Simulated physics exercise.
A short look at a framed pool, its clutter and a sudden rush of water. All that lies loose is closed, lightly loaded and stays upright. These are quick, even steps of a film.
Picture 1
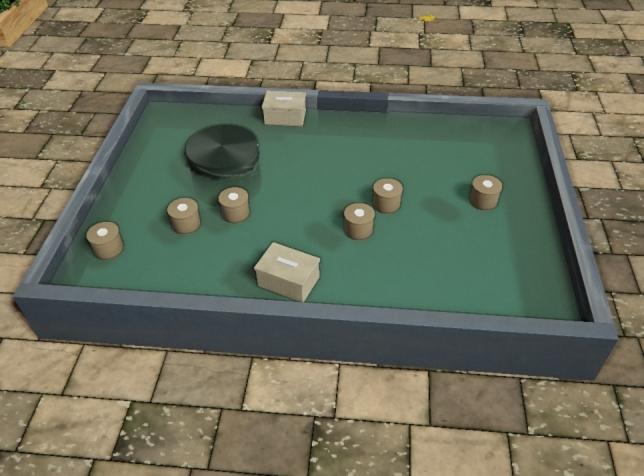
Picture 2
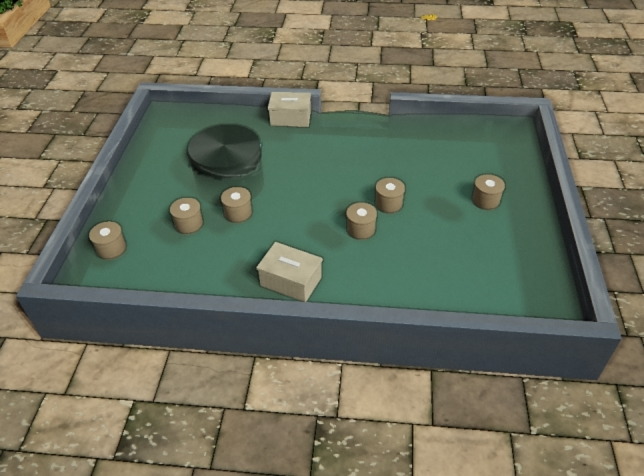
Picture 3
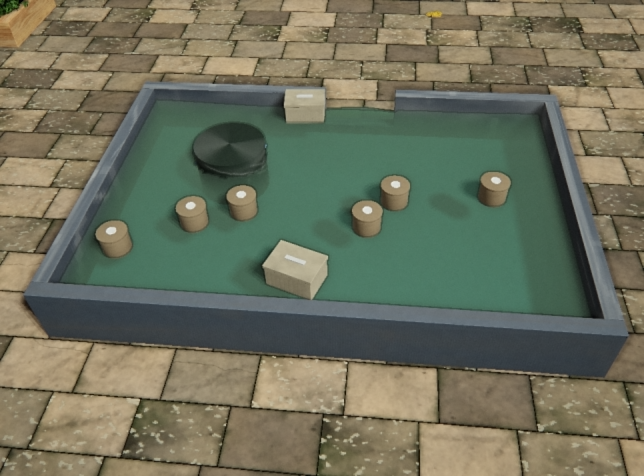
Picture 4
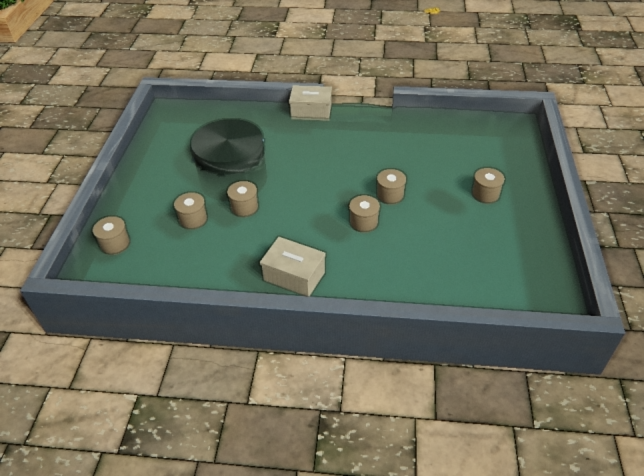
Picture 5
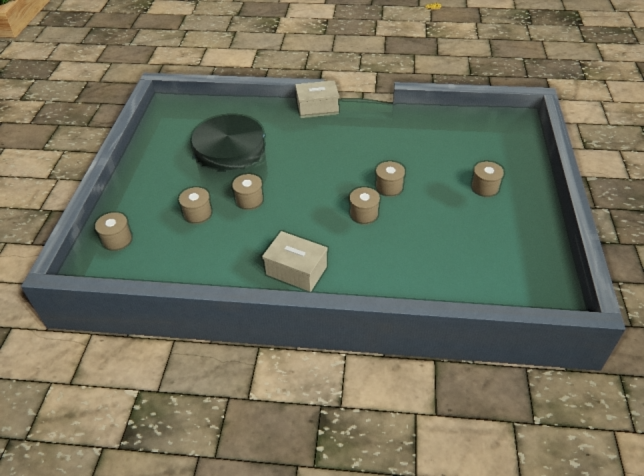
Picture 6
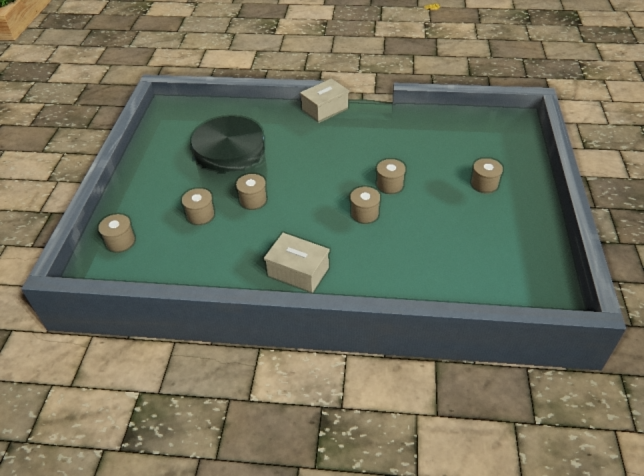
Framed pool on stone paving, a section of its far wall vanishing as a pale box drifts slowly right along the gap.
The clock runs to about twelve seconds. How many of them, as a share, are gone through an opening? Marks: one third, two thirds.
It is under a third.
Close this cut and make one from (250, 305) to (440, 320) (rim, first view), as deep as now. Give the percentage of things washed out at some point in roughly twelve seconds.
Close to 60 %.
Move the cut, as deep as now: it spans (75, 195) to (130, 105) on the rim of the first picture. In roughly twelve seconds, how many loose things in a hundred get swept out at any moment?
Near 50 in a hundred.
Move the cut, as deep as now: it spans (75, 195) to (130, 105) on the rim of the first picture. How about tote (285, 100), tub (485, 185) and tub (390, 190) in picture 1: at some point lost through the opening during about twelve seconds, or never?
In turn: Out, inside, still in.
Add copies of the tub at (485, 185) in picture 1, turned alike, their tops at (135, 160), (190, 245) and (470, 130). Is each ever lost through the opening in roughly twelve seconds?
One after the other: Stays, left behind, out.
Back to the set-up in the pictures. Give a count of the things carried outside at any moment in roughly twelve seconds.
I count 1.
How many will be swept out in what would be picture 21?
The number is 1.
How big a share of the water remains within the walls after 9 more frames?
Some 84 per cent.
A moment on, 1 of 8 are out; 7 afloat.
Next, 1 of 8 are out; 7 afloat.
Later, 1 of 8 are out; 7 afloat.
In the end, 1 of 8 are out; 7 afloat.
